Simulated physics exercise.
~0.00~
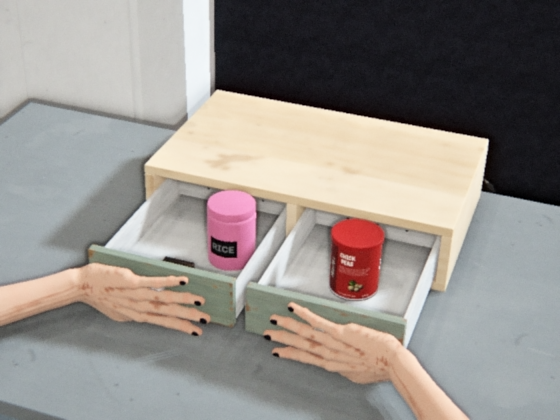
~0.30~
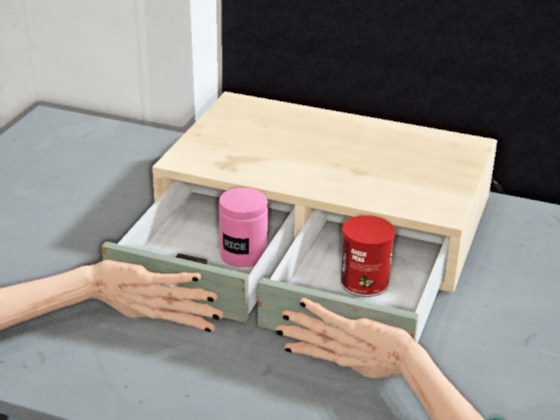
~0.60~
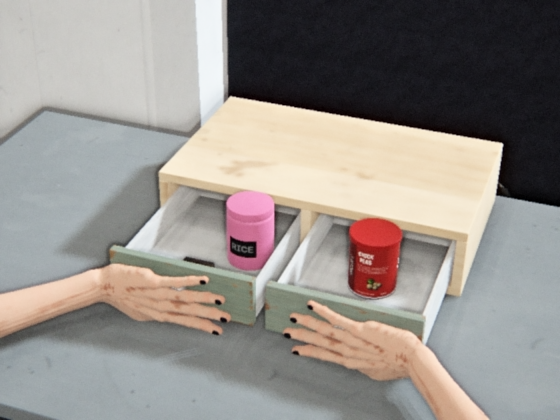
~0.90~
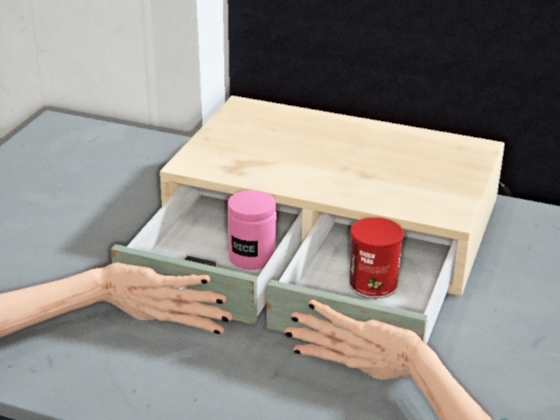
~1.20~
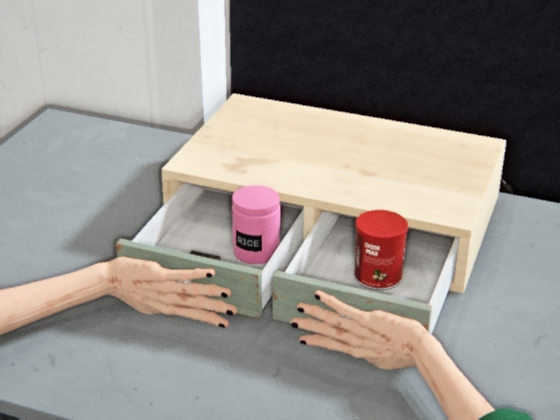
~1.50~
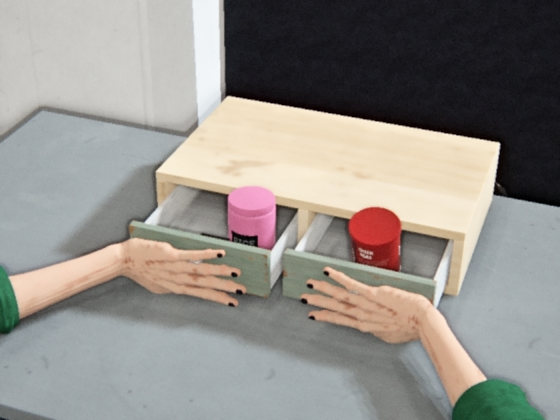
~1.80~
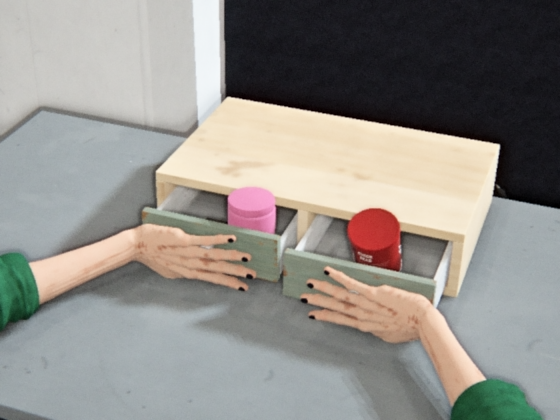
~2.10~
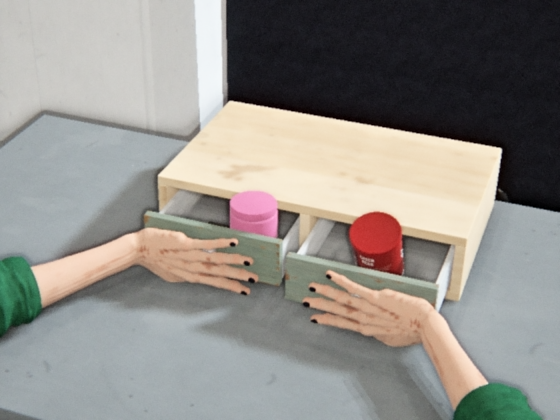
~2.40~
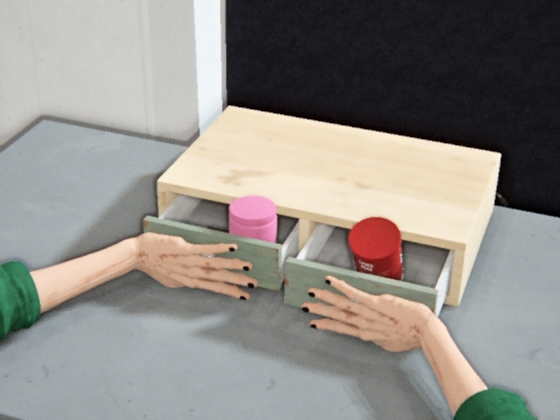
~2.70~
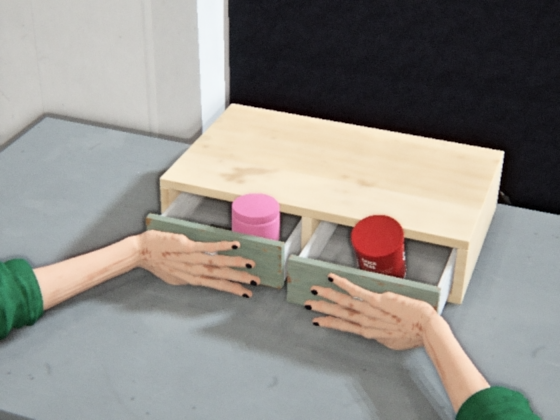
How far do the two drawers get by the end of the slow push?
Neither drawer closes. The left and right drawers both go only partway in and are still ajar at the end.
